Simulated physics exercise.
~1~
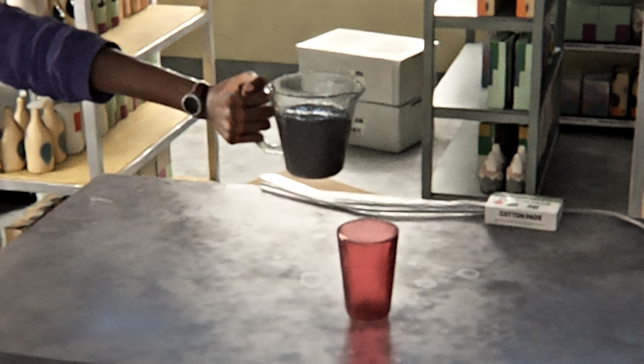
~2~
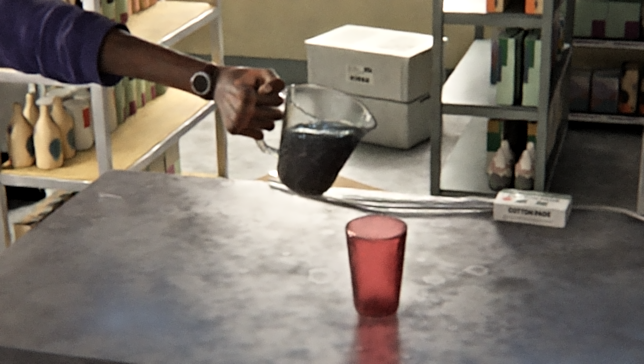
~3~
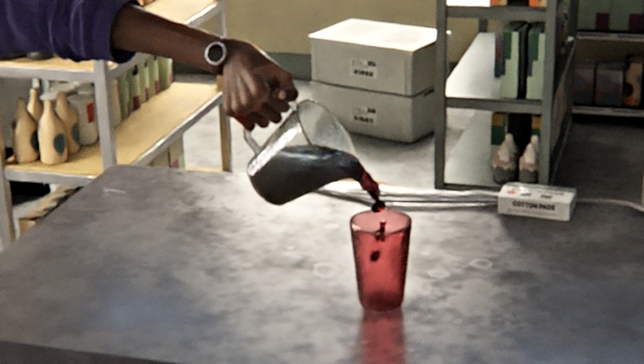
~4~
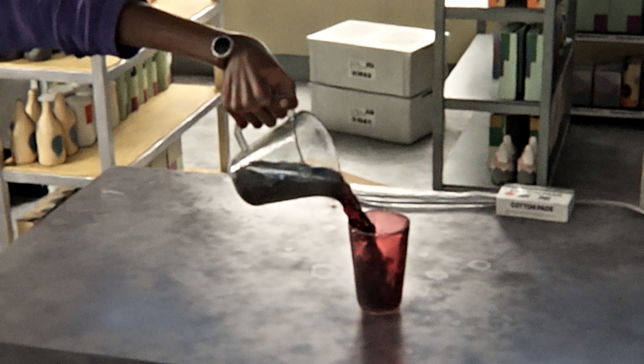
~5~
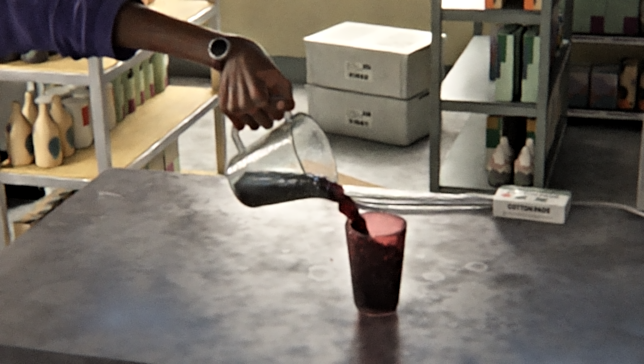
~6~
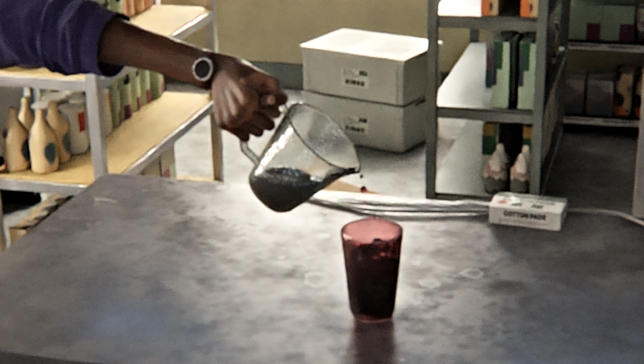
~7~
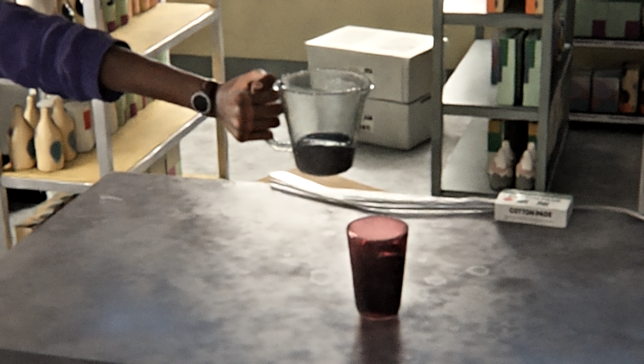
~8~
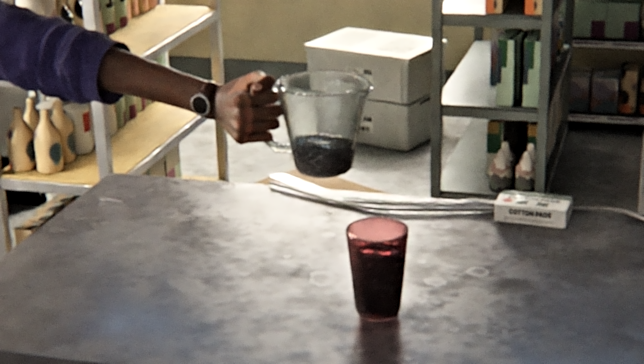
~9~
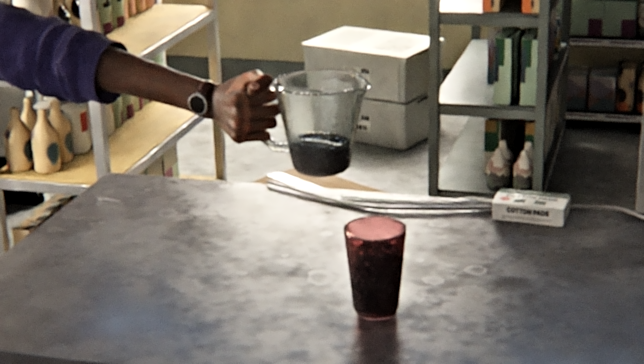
At first, a hand wearing a wristwatch holds a clear measuring jug of dark wine above and to the left of an empty red tumbler on a grey worktop, with shelves and white boxes behind. The hand tips the jug rightwards until wine runs from its lip into the tumbler. It stays steeply tilted while the stream continues and the tumbler darkens as it fills. Then the hand turns the jug back, and the stream stops. Finally, the jug is held level with a little wine left in it, beside the largely filled tumbler.
